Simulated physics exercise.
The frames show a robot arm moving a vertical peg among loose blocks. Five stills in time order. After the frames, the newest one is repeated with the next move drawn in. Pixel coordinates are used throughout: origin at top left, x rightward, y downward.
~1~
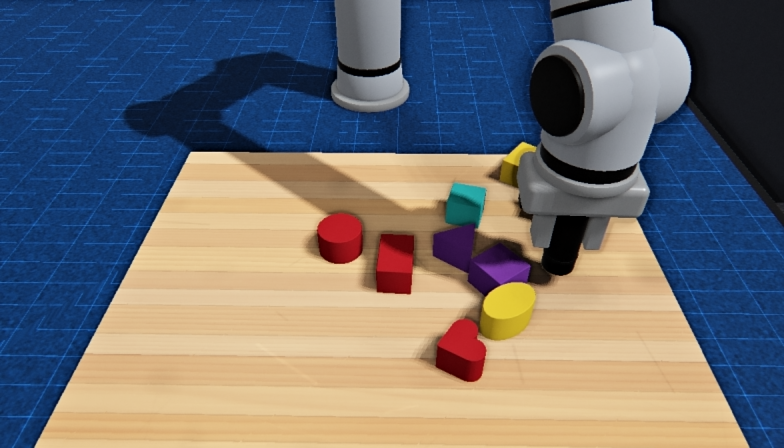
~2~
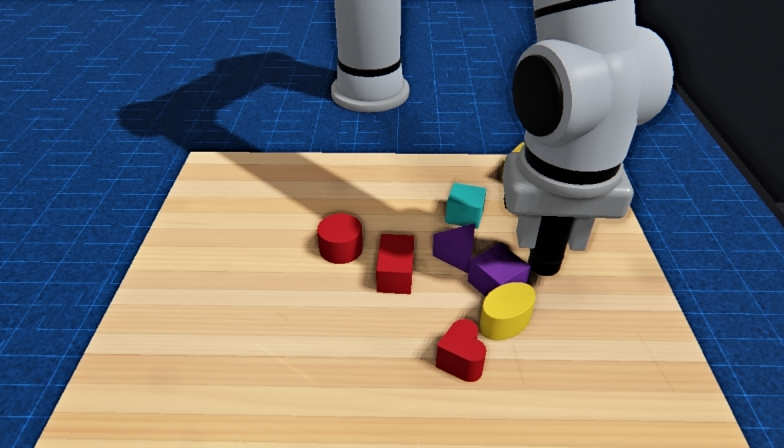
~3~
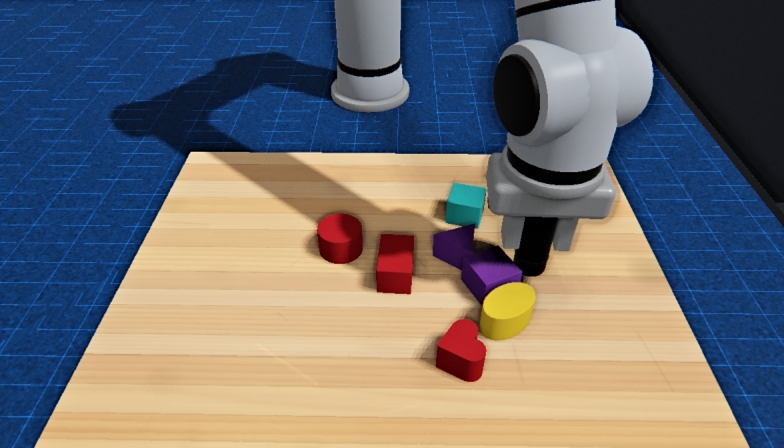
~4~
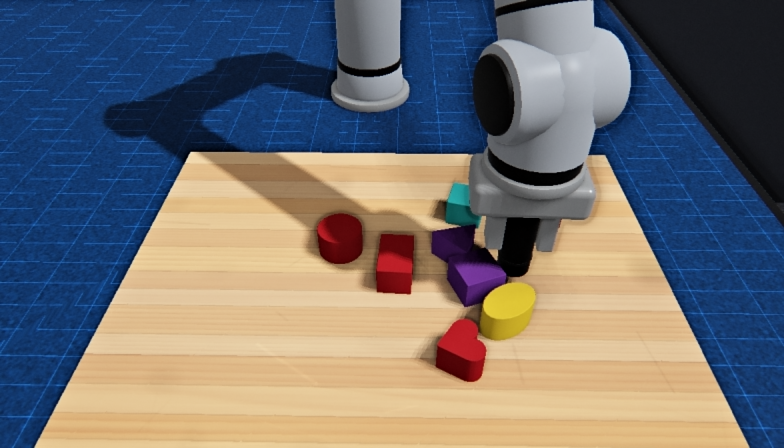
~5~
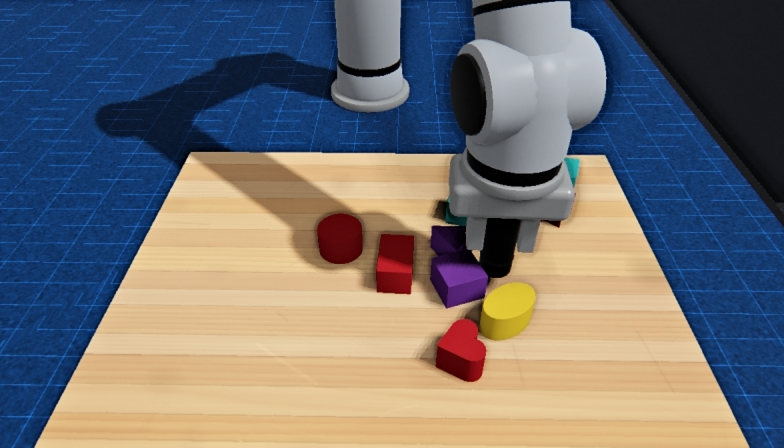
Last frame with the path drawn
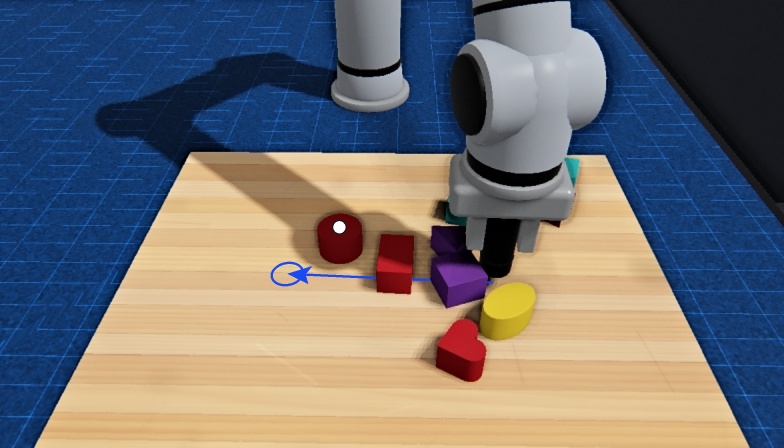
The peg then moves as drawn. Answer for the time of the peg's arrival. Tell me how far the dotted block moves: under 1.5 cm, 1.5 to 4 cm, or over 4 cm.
I'd go with over 4 cm for this block.
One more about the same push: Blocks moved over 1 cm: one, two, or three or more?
Three or more blocks move more than 1 cm.
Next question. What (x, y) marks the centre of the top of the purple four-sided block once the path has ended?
It should be at (369, 284) by then.
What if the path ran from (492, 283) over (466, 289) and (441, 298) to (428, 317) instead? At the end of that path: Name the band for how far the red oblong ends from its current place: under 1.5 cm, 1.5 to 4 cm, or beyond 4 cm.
The displacement of the red oblong is 1.5-4 cm.
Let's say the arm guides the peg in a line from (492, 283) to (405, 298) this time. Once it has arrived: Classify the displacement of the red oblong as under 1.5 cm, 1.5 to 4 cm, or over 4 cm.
Its displacement is between 1.5 and 4 cm.
Drawn move, from (492, 283) to (287, 274); the dot is on the red round block.
On the path given first. One third of the way, peg at (423, 265); red oblong at (375, 251), turned 45° clockwise; purple triangle at (451, 232), turned 30° clockwise; purple four-sided block at (395, 276), turned 20° anticlockwise.
Two thirds of the way, peg at (354, 262); red round block at (314, 217); red oblong at (324, 242), turned 50° clockwise; purple triangle at (451, 232), turned 30° clockwise; purple four-sided block at (369, 284), turned 65° anticlockwise.
At the end, peg at (285, 259); red round block at (296, 205); red oblong at (275, 230), turned 85° clockwise; purple triangle at (451, 232), turned 30° clockwise; purple four-sided block at (369, 284), turned 65° anticlockwise.
